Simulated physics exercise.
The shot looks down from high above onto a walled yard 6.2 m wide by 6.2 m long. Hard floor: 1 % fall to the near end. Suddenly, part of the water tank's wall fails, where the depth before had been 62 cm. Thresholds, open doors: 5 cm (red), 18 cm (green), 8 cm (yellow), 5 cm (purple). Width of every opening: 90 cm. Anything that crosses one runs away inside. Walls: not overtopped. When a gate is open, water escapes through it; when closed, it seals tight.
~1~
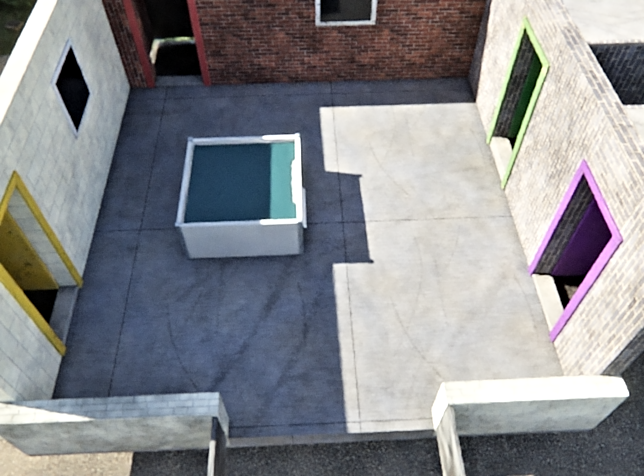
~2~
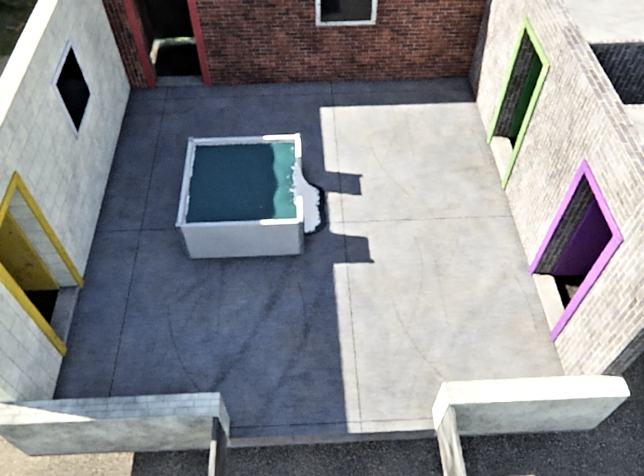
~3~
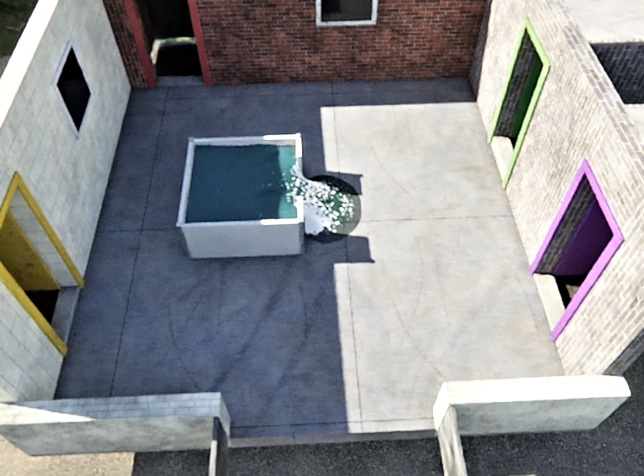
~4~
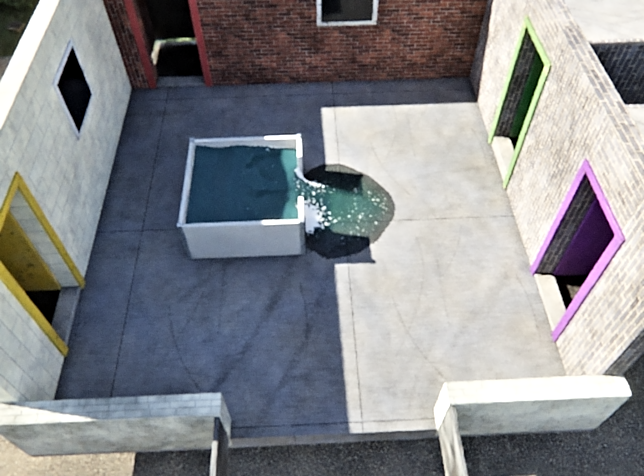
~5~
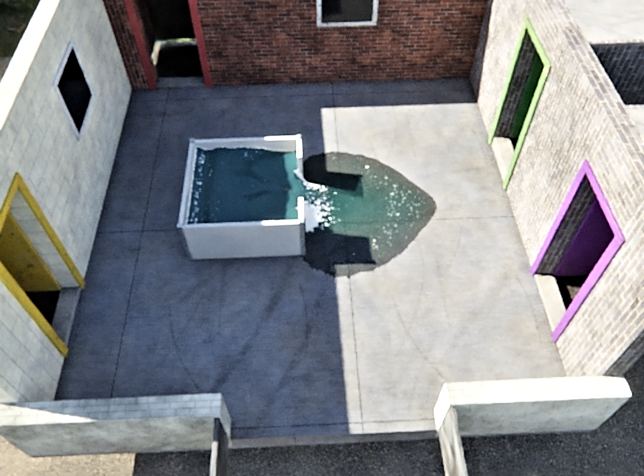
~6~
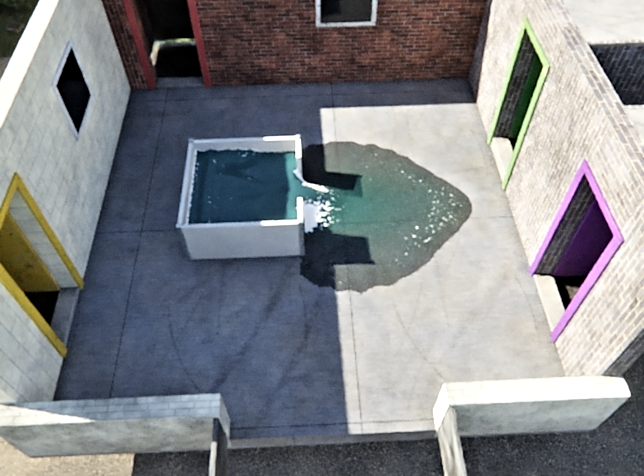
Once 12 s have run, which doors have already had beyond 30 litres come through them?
My prediction: At the red door it looks set to land under the limit; at the green door it looks set to land under the limit; at the yellow door it looks set to land under the limit; at the purple door it looks set to land over the limit.
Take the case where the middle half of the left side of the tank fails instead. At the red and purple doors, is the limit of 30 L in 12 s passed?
Result against the limit at red: Limit broken; result at purple: Limit held.
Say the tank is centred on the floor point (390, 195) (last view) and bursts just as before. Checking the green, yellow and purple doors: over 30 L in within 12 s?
Result - green door exceeds it, yellow door does not exceed it, purple door does not exceed it.
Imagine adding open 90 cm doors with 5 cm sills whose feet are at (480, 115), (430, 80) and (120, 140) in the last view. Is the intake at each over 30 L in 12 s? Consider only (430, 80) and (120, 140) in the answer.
Check, in order - fail / pass.
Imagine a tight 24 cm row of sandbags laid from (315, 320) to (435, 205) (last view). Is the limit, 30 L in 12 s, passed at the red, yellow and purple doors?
Then the red door is short of it, the yellow door short of it, the purple door short of it.
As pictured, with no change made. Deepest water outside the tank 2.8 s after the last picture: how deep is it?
Up to near 19 cm.
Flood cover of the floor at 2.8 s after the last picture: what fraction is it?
Near 35 per cent is wet.
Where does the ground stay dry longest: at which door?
The final one is the yellow door.
Then, 0.7 s after the last picture water covers 25 % of the floor and is deepest (28 cm) near (314, 206); red door not reached, green door 19 cm at the sill, 0 L in, yellow door not reached, purple door not reached.
Then, 1.5 s after the last picture water covers 35 % of the floor and is deepest (22 cm) near (507, 217); red door not reached, green door 21 cm at the sill, 1 L in, yellow door not reached, purple door 13 cm at the sill, 14 L in.
Then, 2.8 s after the last picture water covers 35 % of the floor and is deepest (19 cm) near (565, 403); red door not reached, green door 11 cm at the sill, 3 L in, yellow door not reached, purple door 8 cm at the sill, 39 L in.
Then, 6.3 s after the last picture water covers 80 % of the floor and is deepest (10 cm) near (536, 404); red door 1 cm at the sill, 0 L in, green door 8 cm at the sill, 3 L in, yellow door not reached, purple door 8 cm at the sill, 56 L in.
Then, 11.3 s after the last picture water covers 95 % of the floor and is deepest (8 cm) near (521, 405); red door 3 cm at the sill, 0 L in, green door 4 cm at the sill, 3 L in, yellow door 5 cm at the sill, 0 L in, purple door 6 cm at the sill, 67 L in.
